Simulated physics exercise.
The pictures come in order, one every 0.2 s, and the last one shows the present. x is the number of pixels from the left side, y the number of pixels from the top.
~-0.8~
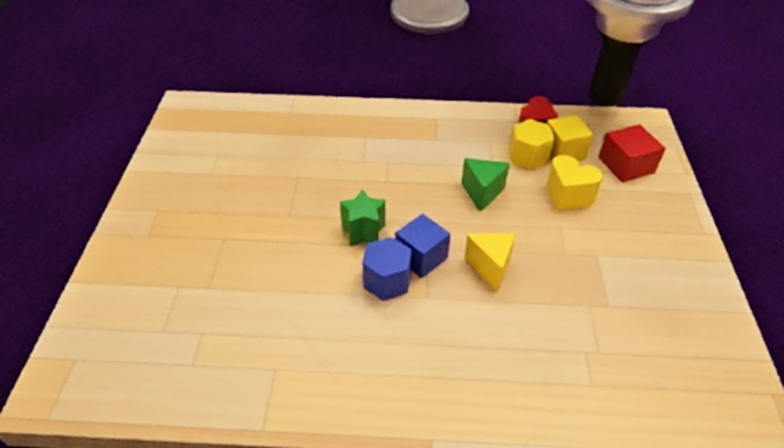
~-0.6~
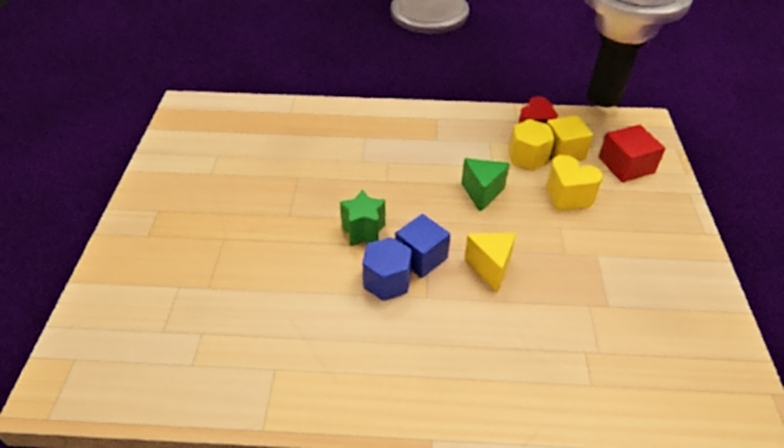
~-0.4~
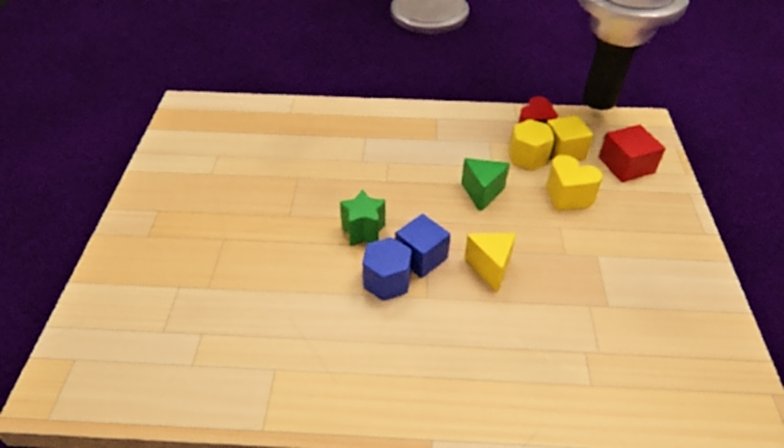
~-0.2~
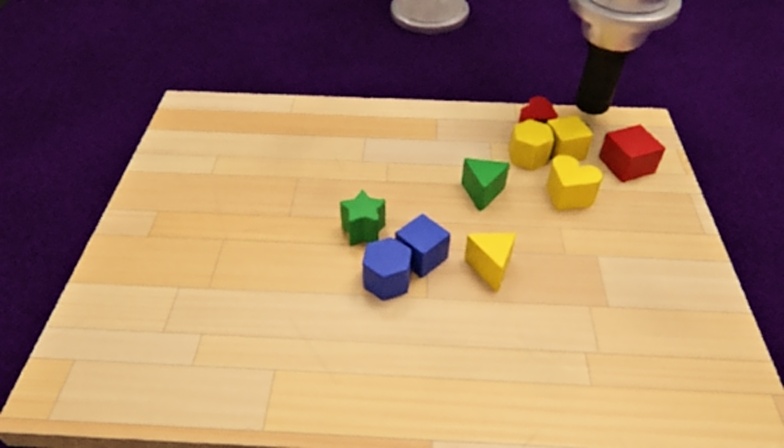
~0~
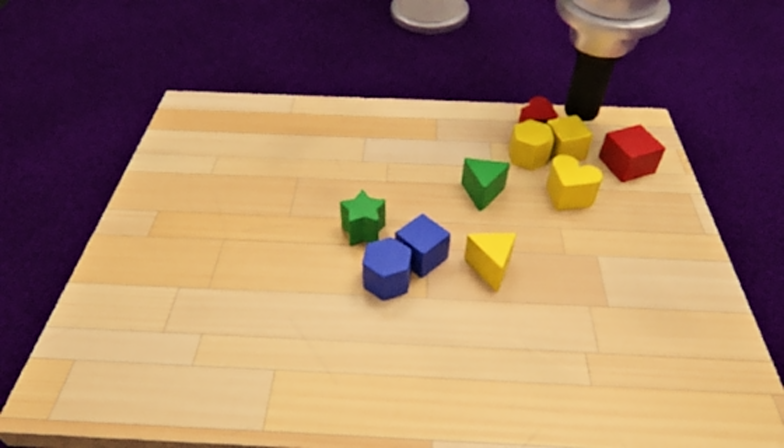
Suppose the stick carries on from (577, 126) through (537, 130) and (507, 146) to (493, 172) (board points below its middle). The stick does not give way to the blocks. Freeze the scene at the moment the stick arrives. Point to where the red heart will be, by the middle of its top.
The red heart ends near (471, 124).
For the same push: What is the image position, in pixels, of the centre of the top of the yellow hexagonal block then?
The top centre is at (535, 159).
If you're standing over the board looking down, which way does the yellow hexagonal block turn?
From overhead, anticlockwise.
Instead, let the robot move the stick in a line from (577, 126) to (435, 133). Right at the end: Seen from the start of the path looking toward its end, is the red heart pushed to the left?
I expect so.
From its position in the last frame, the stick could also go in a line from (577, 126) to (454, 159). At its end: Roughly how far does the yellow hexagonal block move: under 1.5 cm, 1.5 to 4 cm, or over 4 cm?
The middle band: 1.5 to 4 cm.
What follows on the original path. One third of the way, stick (540, 116); red heart (513, 112).
Two thirds of the way, stick (509, 132); yellow hexagonal block (529, 144), turned 55° anticlockwise; red heart (478, 122), turned 15° clockwise.
At the end, stick (496, 158); green three-sided block not moved; yellow hexagonal block (535, 159), turned 100° anticlockwise; red heart (471, 124), turned 30° clockwise.
